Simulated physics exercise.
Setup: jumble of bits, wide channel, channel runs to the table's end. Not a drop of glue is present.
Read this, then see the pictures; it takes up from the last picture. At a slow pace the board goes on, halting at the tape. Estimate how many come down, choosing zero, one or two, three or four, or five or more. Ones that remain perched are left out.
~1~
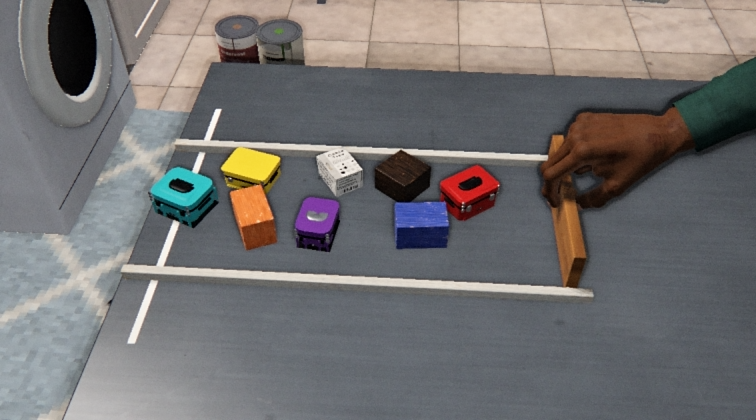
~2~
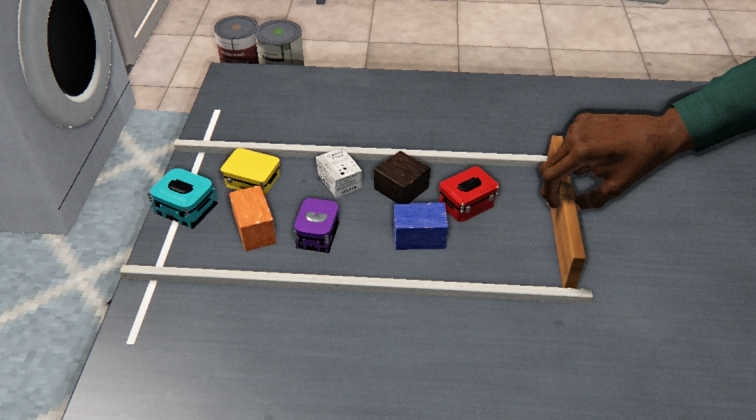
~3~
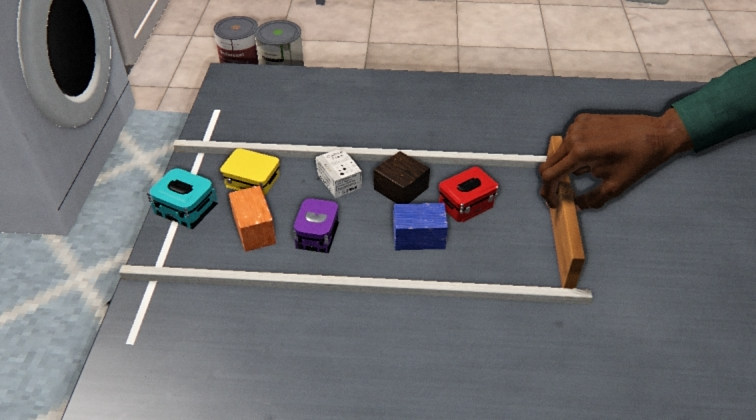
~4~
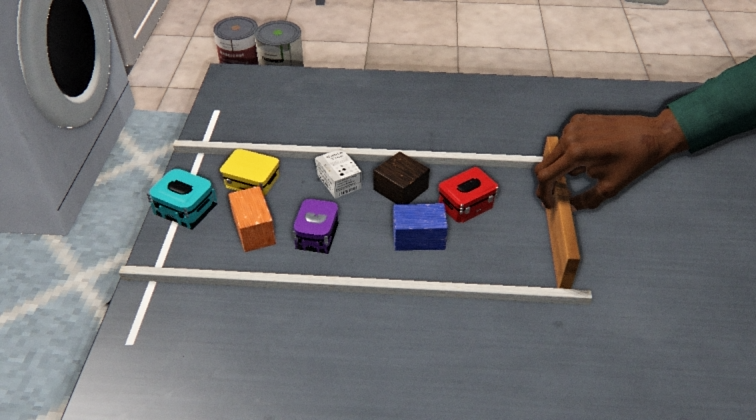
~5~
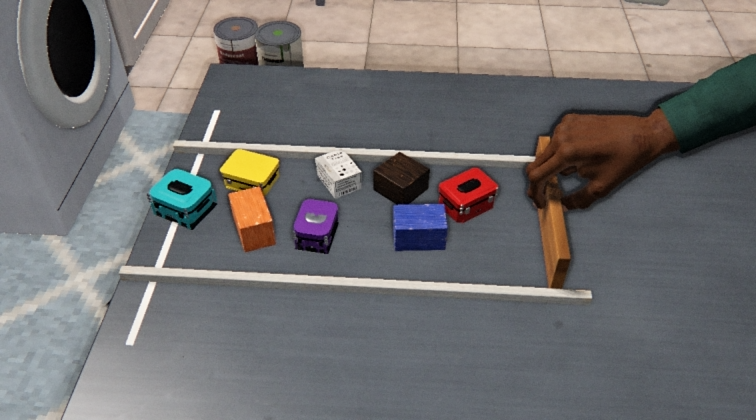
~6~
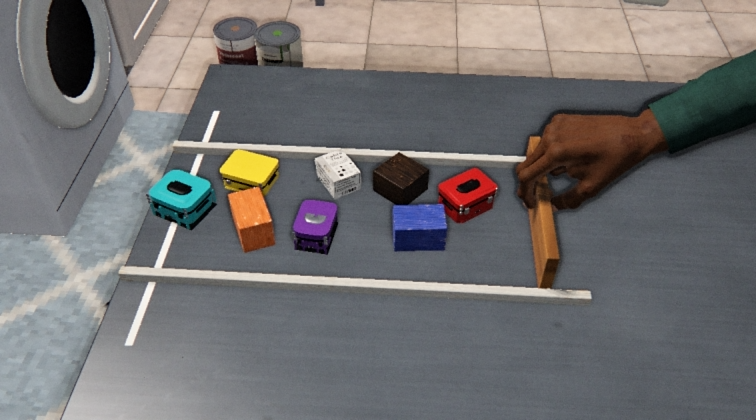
The count that comes down is five or more.
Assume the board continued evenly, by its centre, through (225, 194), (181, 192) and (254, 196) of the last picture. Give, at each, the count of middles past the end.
Respectively, 4, 6 and 2.
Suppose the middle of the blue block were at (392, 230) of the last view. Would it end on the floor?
From there it stays put.
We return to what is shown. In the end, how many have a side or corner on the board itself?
Count recorded: 2.
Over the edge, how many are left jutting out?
The overhang total is 2.
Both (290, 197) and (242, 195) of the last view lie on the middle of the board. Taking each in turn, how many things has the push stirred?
At the first point the count is 8, at the second it's 8.
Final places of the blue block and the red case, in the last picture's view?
The blue block finishes at (145, 217); the red case finishes at (155, 184).
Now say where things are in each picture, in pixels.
The first picture shows turquoise case (185, 197); yellow case (252, 172); orange block (254, 218); board (564, 208); tape (182, 207).
The second picture shows yellow case (252, 173); board (563, 209).
The third picture shows orange block (252, 218); red case (468, 196).
The fourth picture shows turquoise case (183, 198); black block (401, 179).
The fifth picture shows yellow case (251, 174); white box (339, 173).
The sixth picture shows turquoise case (183, 199); yellow case (251, 175); orange block (252, 219); board (540, 209); tape (180, 209).
A little later, none off yet; turquoise case at rest near (183, 199); yellow case at rest near (251, 175); orange block at rest near (252, 219).
Next, none off yet; turquoise case at rest near (183, 199); yellow case shifted about its own width near (200, 170); orange block shifted about its own width near (220, 217).
Later still, two off so far; turquoise case dropping near (141, 336); yellow case dropping near (154, 304); orange block tilted a little near (122, 216).
When it is over, the number that fall off is five or more; down, black block, white box, purple case, orange block, yellow case and turquoise case.
